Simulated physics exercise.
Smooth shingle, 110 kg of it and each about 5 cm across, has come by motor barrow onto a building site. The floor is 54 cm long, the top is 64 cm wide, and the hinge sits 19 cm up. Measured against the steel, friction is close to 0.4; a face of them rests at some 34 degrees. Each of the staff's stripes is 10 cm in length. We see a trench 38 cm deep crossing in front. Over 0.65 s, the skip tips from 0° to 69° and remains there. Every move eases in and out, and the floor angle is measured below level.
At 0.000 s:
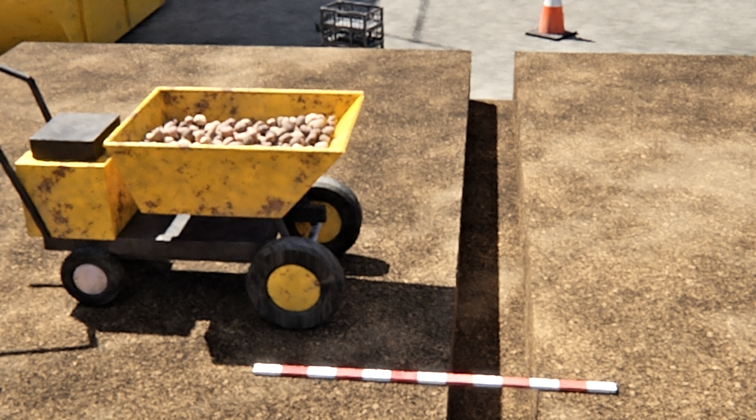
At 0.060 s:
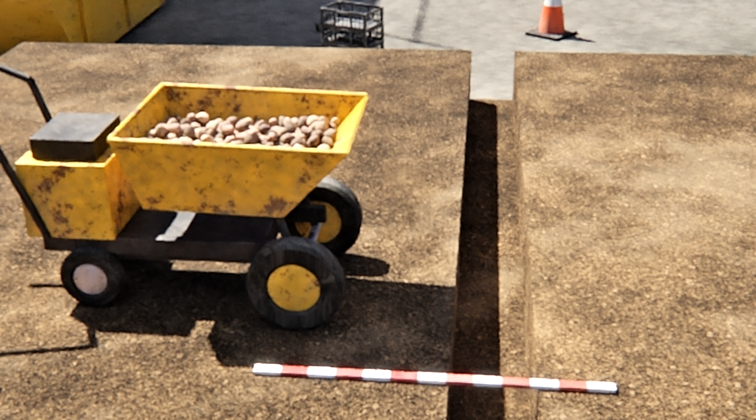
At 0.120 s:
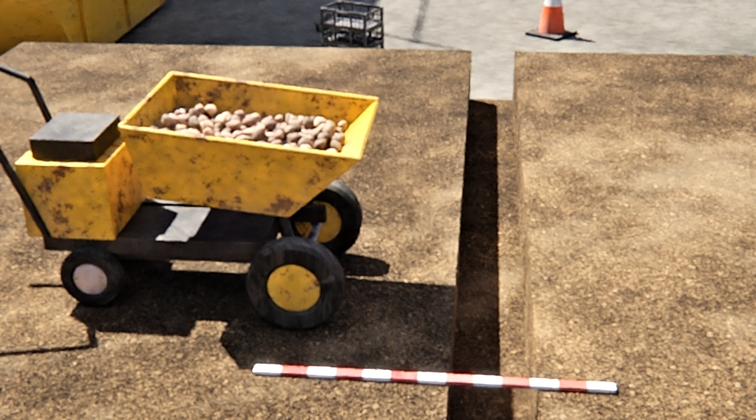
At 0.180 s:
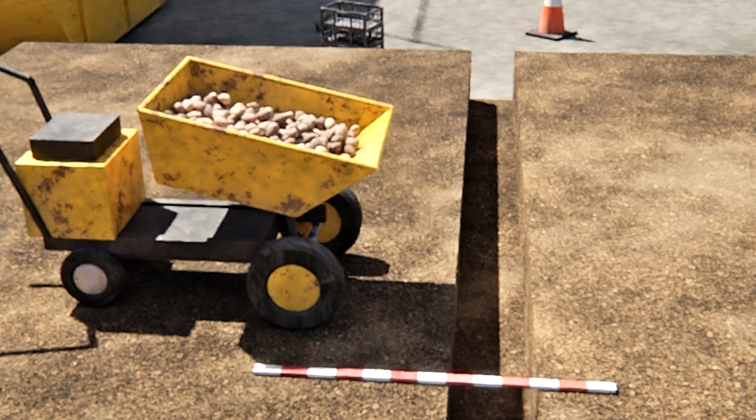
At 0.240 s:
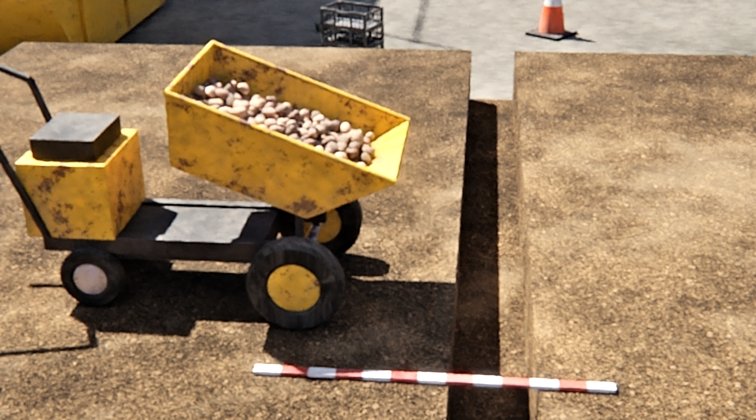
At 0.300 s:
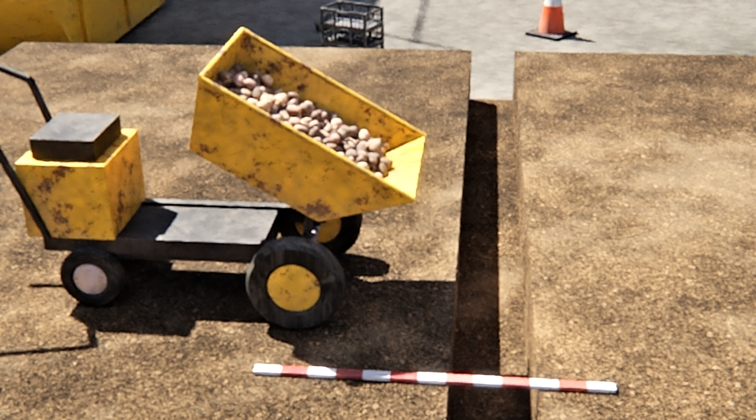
At the start, a yellow motor barrow stands left of a trench, its level skip holding rounded brown stones, with a red-and-white staff lying in front. The skip's left end then rises steadily, tilting it toward the right, while the stones shift toward the lower lip and the wheels stay still.
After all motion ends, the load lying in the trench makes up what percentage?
It makes up about 66 per cent.
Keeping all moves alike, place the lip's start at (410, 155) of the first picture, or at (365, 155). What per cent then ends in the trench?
The first gives about 10 percent and the second about 45 percent.
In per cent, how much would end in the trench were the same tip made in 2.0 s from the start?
That works out at about 95 in a hundred.
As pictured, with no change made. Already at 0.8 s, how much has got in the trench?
I'd put it near 25 per cent.
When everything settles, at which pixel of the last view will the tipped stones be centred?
Look at roughly (513, 352).
After 0.5 s the floor is at 59°; 100 % in the skip; the foremost stones are at (434, 223).
After 0.8 s the floor is at 69°; 76 % in the skip, 24 % in the trench; the foremost stones are at (532, 313).
After 1.1 s the floor is at 69°; 15 % in the skip, 51 % in the trench, 34 % past the trench; the foremost stones are at (739, 329).
After 3.0 s the floor is at 69°; 0 % in the skip, 66 % in the trench, 34 % past the trench; the foremost stones are past the picture's edge.
